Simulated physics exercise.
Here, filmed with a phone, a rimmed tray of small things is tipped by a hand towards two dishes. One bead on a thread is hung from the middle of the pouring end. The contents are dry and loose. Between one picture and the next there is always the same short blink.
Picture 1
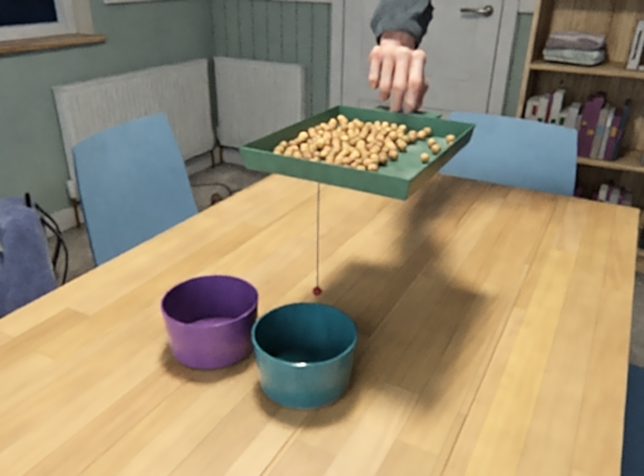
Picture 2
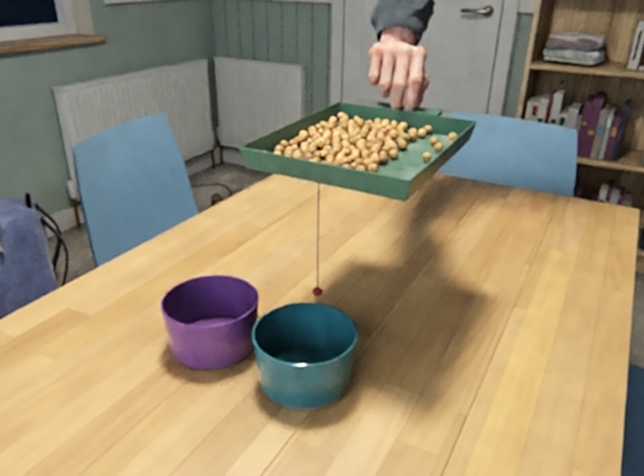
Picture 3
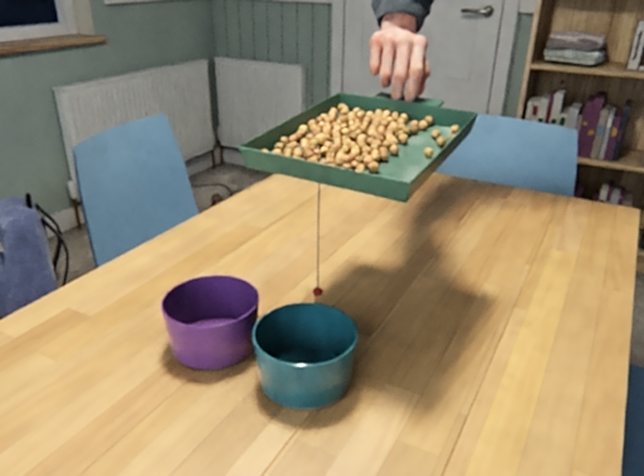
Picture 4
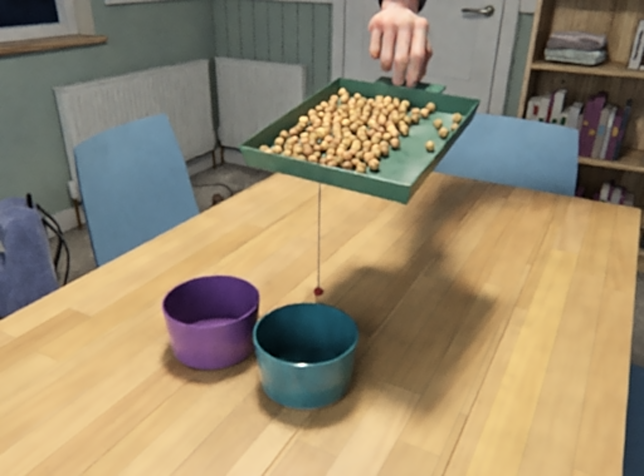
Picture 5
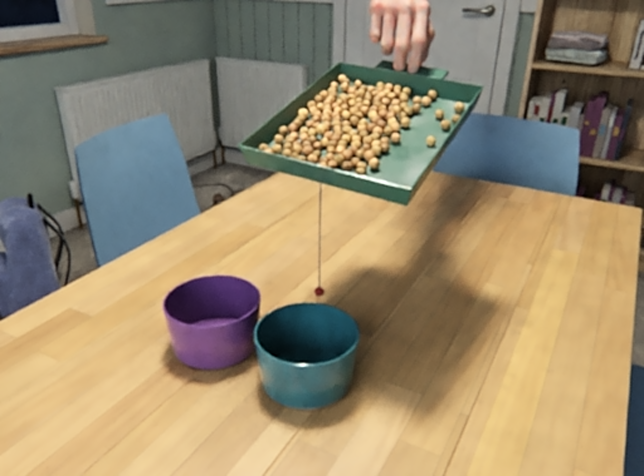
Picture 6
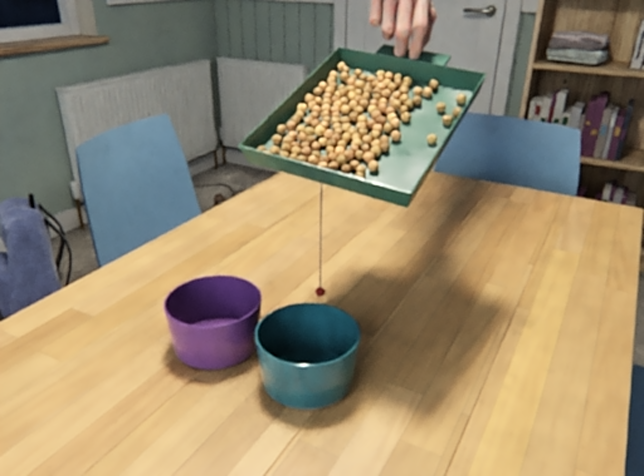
A hand raising the back of a green tray of round wooden beads, tilting it gradually above purple and teal dishes.
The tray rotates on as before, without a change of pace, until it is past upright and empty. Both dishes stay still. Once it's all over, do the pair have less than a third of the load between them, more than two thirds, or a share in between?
The dishes will hold one to two thirds of the load.
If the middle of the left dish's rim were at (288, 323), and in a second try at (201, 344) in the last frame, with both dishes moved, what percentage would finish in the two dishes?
First try: Roughly 80 per cent; second try: Roughly 10 per cent.
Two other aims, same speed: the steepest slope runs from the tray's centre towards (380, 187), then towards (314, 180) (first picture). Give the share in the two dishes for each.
The first try yields 10 percent and the second 70 percent.
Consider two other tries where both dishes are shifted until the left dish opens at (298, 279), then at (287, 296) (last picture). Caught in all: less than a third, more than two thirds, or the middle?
First: Below one third. Second: In the middle band.
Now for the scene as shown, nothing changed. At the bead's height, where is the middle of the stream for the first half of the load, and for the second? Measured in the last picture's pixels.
It passes near (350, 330) first and then near (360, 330).
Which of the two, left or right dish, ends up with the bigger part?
Result: The one at right wins.
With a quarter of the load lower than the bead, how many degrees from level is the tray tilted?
Around 95° at that moment.
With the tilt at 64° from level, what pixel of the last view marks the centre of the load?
I'd mark it close to (343, 159).
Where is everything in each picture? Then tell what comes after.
In the first picture, corners of the pouring end at (245, 147) and (407, 177), level; middle of the load at (345, 146), round wooden beads; left dish at (180, 342); right dish at (277, 380); bead on its thread at (317, 291).
In the second picture, corners of the pouring end at (245, 147) and (407, 178), level; middle of the load at (345, 144).
In the third picture, corners of the pouring end at (245, 146) and (407, 180), tipped barely, lowest at the right corner; middle of the load at (346, 139).
In the fourth picture, corners of the pouring end at (245, 145) and (408, 182), tipped a little, lowest at the right corner; middle of the load at (346, 132).
In the fifth picture, corners of the pouring end at (245, 144) and (408, 185), tipped a little, lowest at the right corner; middle of the load at (346, 125).
In the sixth picture, corners of the pouring end at (245, 144) and (408, 189), tipped clearly, lowest at the right corner; middle of the load at (346, 121), nearly all on the move; left dish at (183, 342); right dish at (280, 381).
Soon after the last picture, tray tipped steeply; nearly all on the tray; a stray few in the air.
A little later, tray tipped past a quarter turn; about a quarter on the tray; about a quarter in the right dish; a stray few in the left dish; about a quarter outside both; about a quarter in the air.
Later still, tray tipped past a quarter turn; about a third in the right dish; a stray few in the left dish; about half outside both.
By the end, tray tipped past a quarter turn; about a third in the right dish; a stray few in the left dish; about half outside both.
